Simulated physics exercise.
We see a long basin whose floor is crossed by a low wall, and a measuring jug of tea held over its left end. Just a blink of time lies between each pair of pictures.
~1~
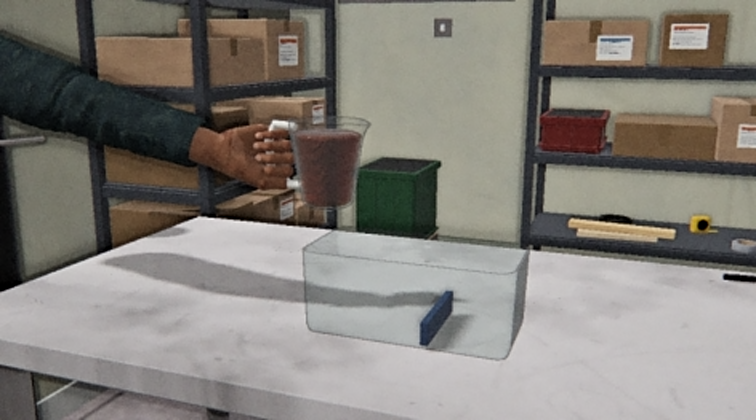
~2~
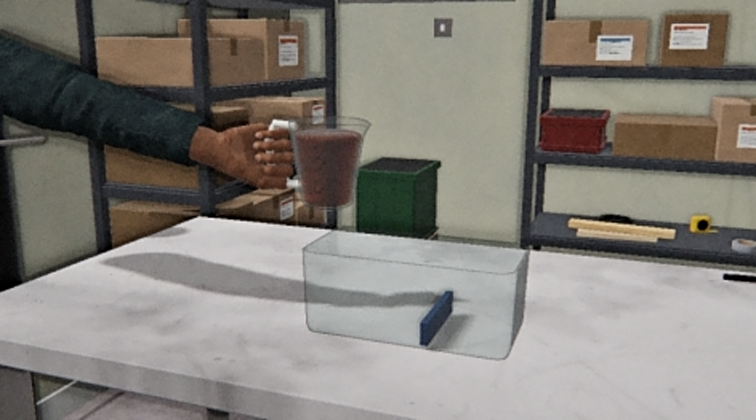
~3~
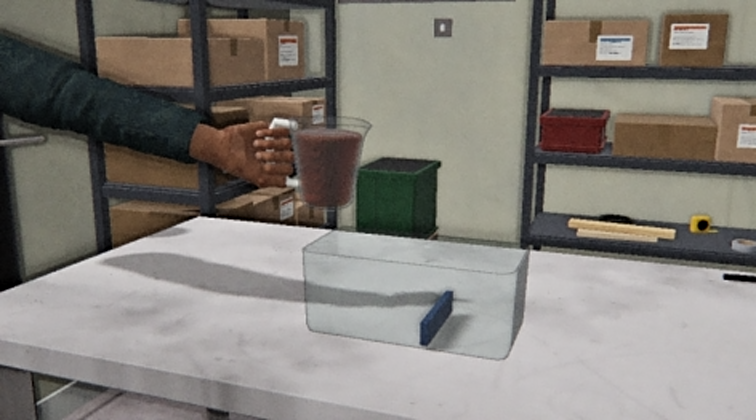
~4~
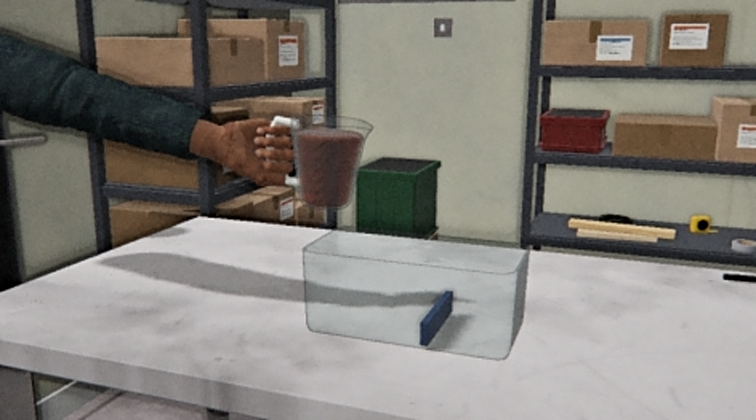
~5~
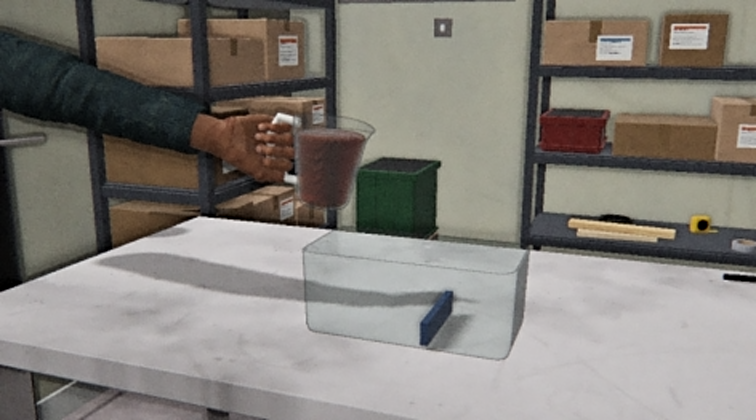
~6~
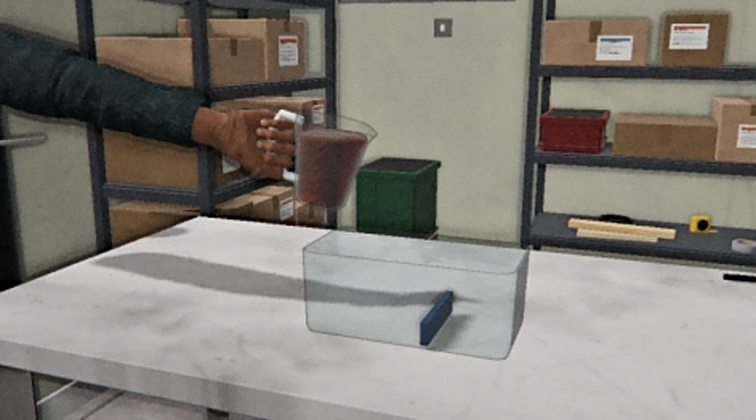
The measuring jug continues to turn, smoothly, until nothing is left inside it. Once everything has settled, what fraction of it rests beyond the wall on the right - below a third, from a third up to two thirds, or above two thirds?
Falls short of a third.
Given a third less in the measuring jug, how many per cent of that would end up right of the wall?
Estimated share: Around 10 %.
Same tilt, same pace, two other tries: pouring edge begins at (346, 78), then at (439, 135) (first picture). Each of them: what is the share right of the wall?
Roughly 10 % and 75 %.
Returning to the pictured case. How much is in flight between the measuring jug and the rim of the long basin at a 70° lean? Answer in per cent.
Near 20 parts in a hundred.
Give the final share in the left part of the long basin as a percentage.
I'd estimate around 90 per cent.
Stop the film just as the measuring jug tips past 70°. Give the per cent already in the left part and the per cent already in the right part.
Left: 10 %; right: 0 %.
A moment on, the measuring jug is tipped part way and 74 per cent is still to pour, 8 is left of the wall and 0 right of it.
Next, the measuring jug is tipped right over and 15 per cent is still to pour, 68 is left of the wall and 3 right of it.
Then the measuring jug is tipped right over and 0 per cent is still to pour, 90 is left of the wall and 8 right of it.
Later the measuring jug is tipped right over and 0 per cent is still to pour, 89 is left of the wall and 9 right of it.
In the end 89 per cent lies left of the wall, 9 right of it and 2 outside.
